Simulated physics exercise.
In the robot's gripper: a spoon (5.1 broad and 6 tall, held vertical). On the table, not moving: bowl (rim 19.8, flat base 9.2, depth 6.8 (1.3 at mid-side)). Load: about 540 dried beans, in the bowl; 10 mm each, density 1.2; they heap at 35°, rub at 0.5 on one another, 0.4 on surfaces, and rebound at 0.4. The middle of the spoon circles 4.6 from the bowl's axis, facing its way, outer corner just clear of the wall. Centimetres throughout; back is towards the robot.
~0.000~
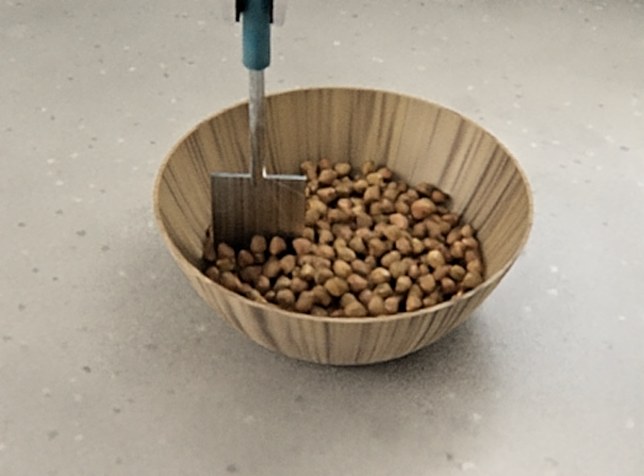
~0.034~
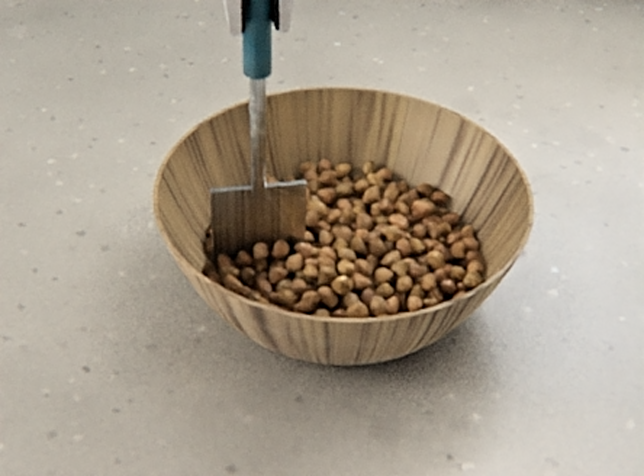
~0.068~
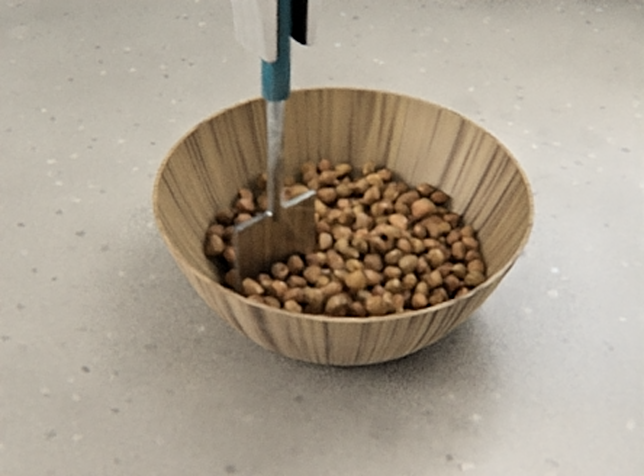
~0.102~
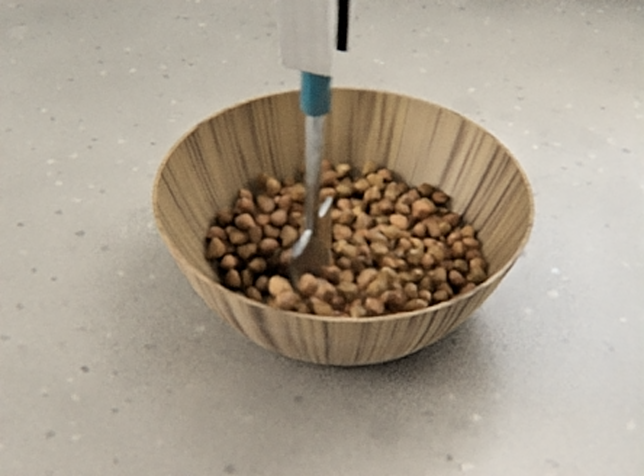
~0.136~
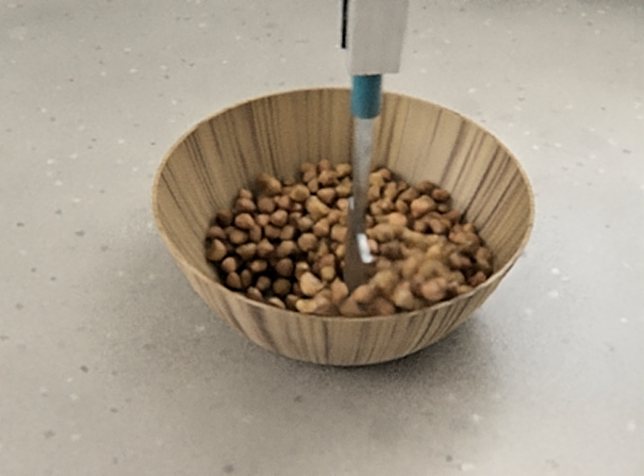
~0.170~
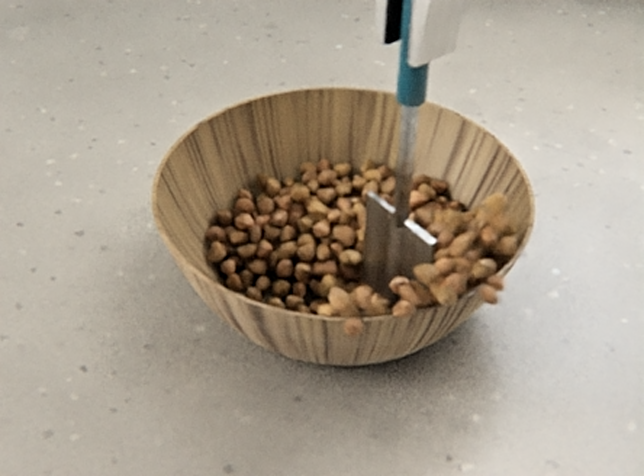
A flat metal spatula held upright by a robot gripper turns as it sweeps from left to right through brown beans in a striped wooden bowl, pushing them into a mound at the right rim, some over the edge.
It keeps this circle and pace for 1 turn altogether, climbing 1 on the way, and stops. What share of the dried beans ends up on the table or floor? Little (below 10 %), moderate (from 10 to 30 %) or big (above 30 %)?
Answer: Moderate; from 10 to 30 % of the dried beans finish on the table or floor.
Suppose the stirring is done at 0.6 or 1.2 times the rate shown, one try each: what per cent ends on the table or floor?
About 5 and 30 per cent.
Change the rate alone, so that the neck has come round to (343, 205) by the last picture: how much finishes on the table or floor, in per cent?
About 10 per cent.
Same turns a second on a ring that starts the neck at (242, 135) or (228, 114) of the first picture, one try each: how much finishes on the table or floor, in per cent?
About 10 and 0 per cent.
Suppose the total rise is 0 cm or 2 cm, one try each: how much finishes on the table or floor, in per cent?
Some 25 and 15 per cent.
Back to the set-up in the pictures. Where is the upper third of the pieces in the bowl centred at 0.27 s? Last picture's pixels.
At about (424, 165).
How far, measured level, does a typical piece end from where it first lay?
Roughly 8 cm.
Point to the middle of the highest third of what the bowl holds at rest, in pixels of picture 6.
At about (279, 282).
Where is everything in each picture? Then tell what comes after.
In the first picture, spoon neck at (258, 153), 0° round; upper third of the load around (354, 246), from x 210 to 475, top at y 165; 544 in the bowl.
In the second picture, spoon neck at (258, 163), 13° round; upper third of the load around (348, 252), from x 210 to 475, top at y 165.
In the third picture, spoon neck at (276, 186), 41° round; upper third of the load around (346, 274), from x 215 to 475, top at y 165.
In the fourth picture, spoon neck at (313, 202), 71° round; upper third of the load around (363, 280), from x 215 to 480, top at y 165.
In the fifth picture, spoon neck at (360, 205), 100° round; upper third of the load around (393, 280), from x 215 to 485, top at y 165.
In the sixth picture, spoon neck at (403, 193), 130° round; upper third of the load around (437, 251), from x 215 to 510, top at y 165; 538 in the bowl, 6 in flight or on the tool.
After 0.27 s, 215° round, highest piece 11 above the table; 500 in the bowl, 4 on the table or floor, 40 in flight or on the tool.
After 0.37 s, 300° round, highest piece 10 above the table; 465 in the bowl, 37 on the table or floor, 42 in flight or on the tool.
After 0.62 s, 0° round, highest piece 5 above the table; 441 in the bowl, 103 on the table or floor.
After 1.32 s, 0° round, highest piece 5 above the table; 441 in the bowl, 103 on the table or floor.
At rest, 441 in the bowl, 103 on the table or floor. That is 19 % on the table or floor.
